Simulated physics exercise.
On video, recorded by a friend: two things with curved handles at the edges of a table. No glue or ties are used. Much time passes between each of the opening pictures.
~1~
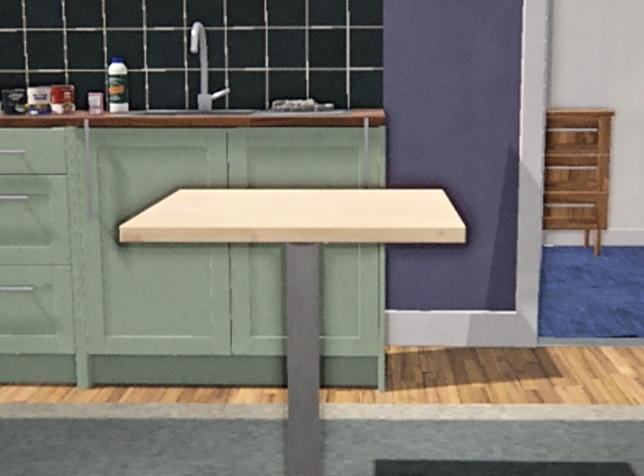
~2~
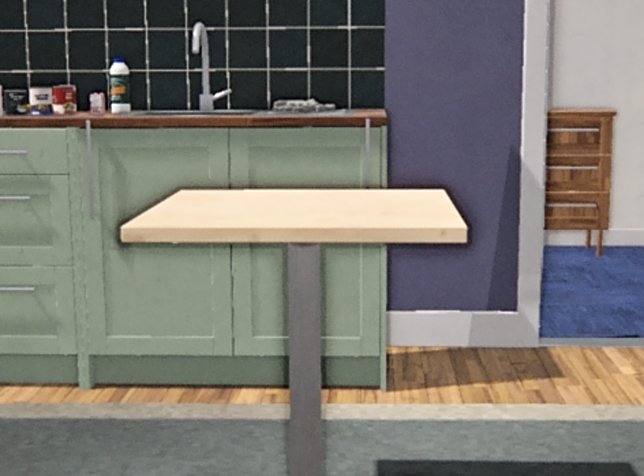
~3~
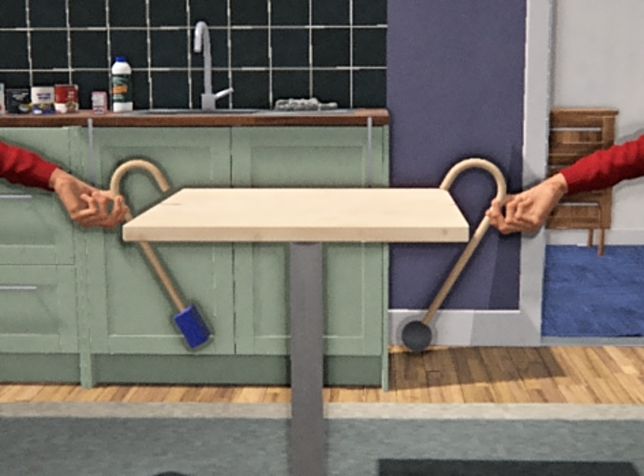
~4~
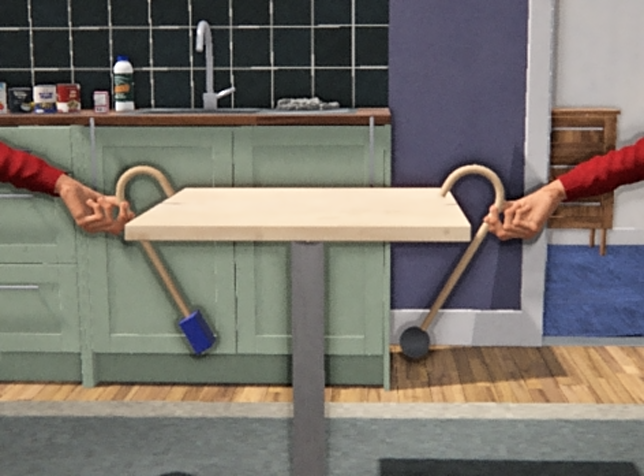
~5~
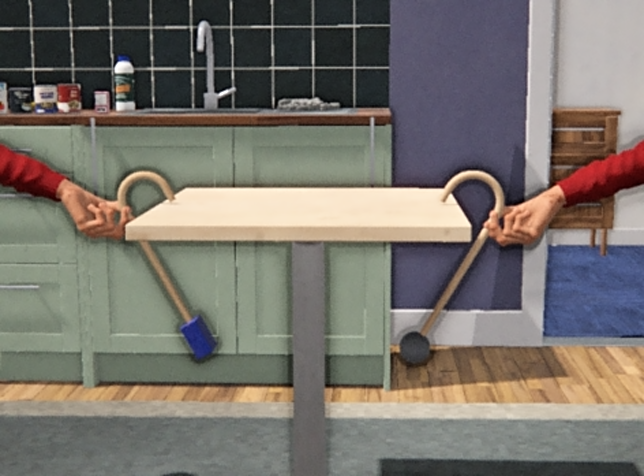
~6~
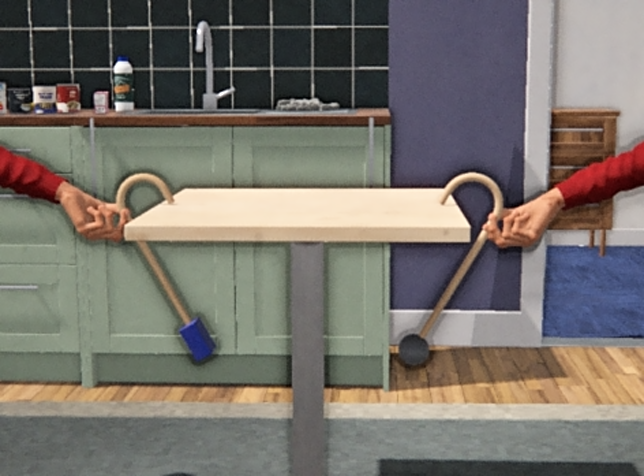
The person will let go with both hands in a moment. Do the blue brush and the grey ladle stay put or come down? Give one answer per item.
The blue brush stays put, the grey ladle stays put.
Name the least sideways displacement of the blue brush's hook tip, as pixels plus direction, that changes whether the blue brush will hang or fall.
You'd need to go about 12 pixels to the left.
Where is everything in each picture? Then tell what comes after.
Table (302, 213), in the first frame.
Table (304, 213), in the second frame.
Still on the way; blue brush (171, 249); table (305, 212), in the third frame.
Still on the way; grey ladle (441, 260); table (307, 211), in the fourth frame.
Still on the way; blue brush (178, 260); table (308, 211), in the fifth frame.
In place, still held; blue brush (177, 262); grey ladle (440, 267); table (307, 212), in the sixth frame.
Then, 0.32 s later than the last frame, blue brush at rest near (176, 262); grey ladle at rest near (441, 267).
When it is over, the blue brush remains in place, near (177, 262); the grey ladle remains in place, near (440, 267).
